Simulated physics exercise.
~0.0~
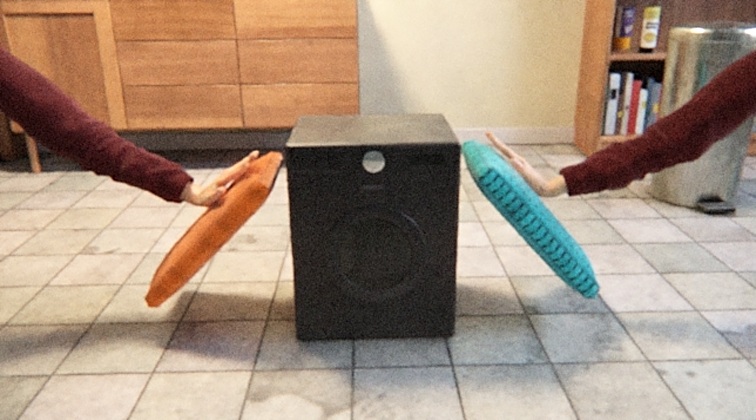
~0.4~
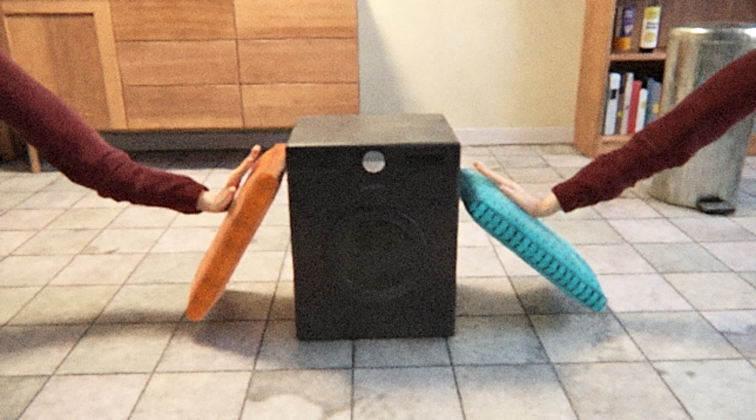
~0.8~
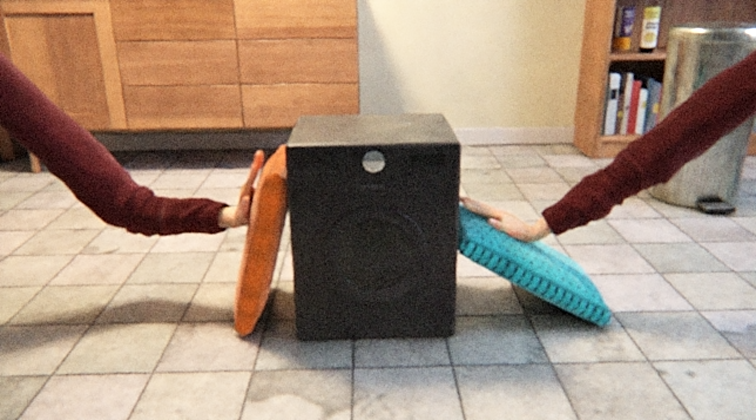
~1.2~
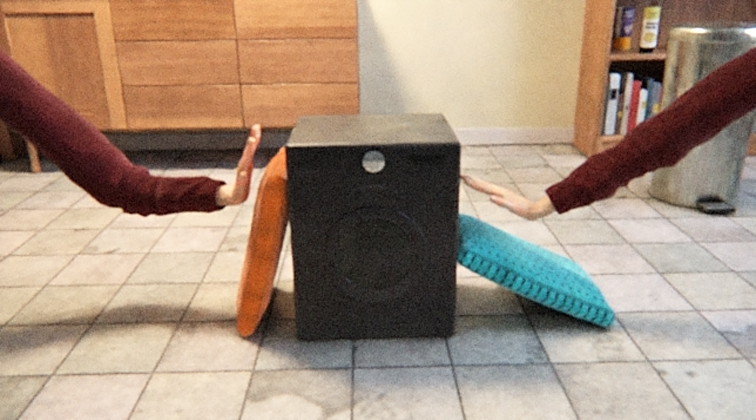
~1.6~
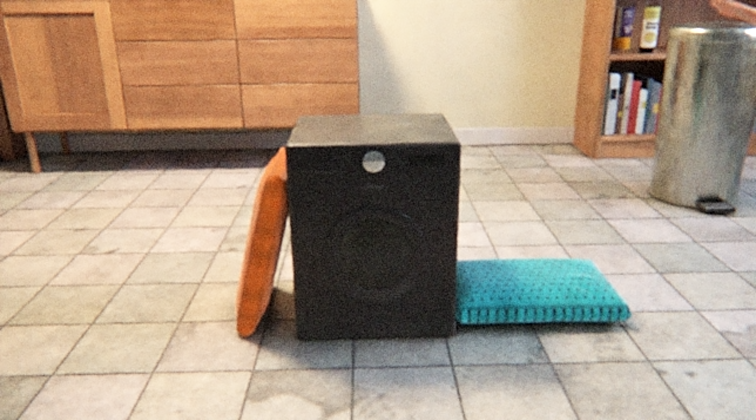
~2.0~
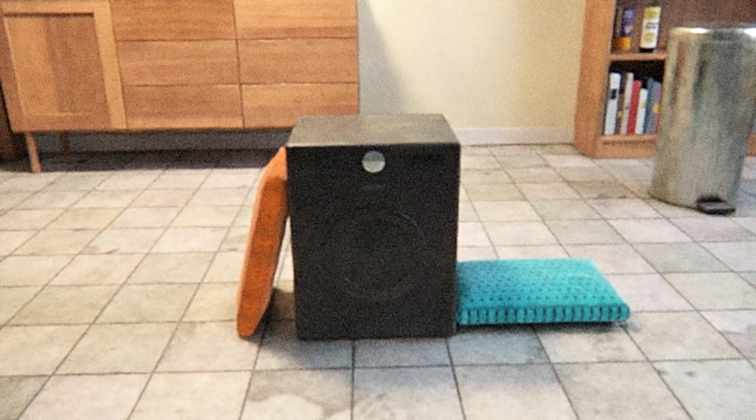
Two hands leaning orange and turquoise pillows against a black box, then letting go, the orange staying propped, the turquoise slipping flat.
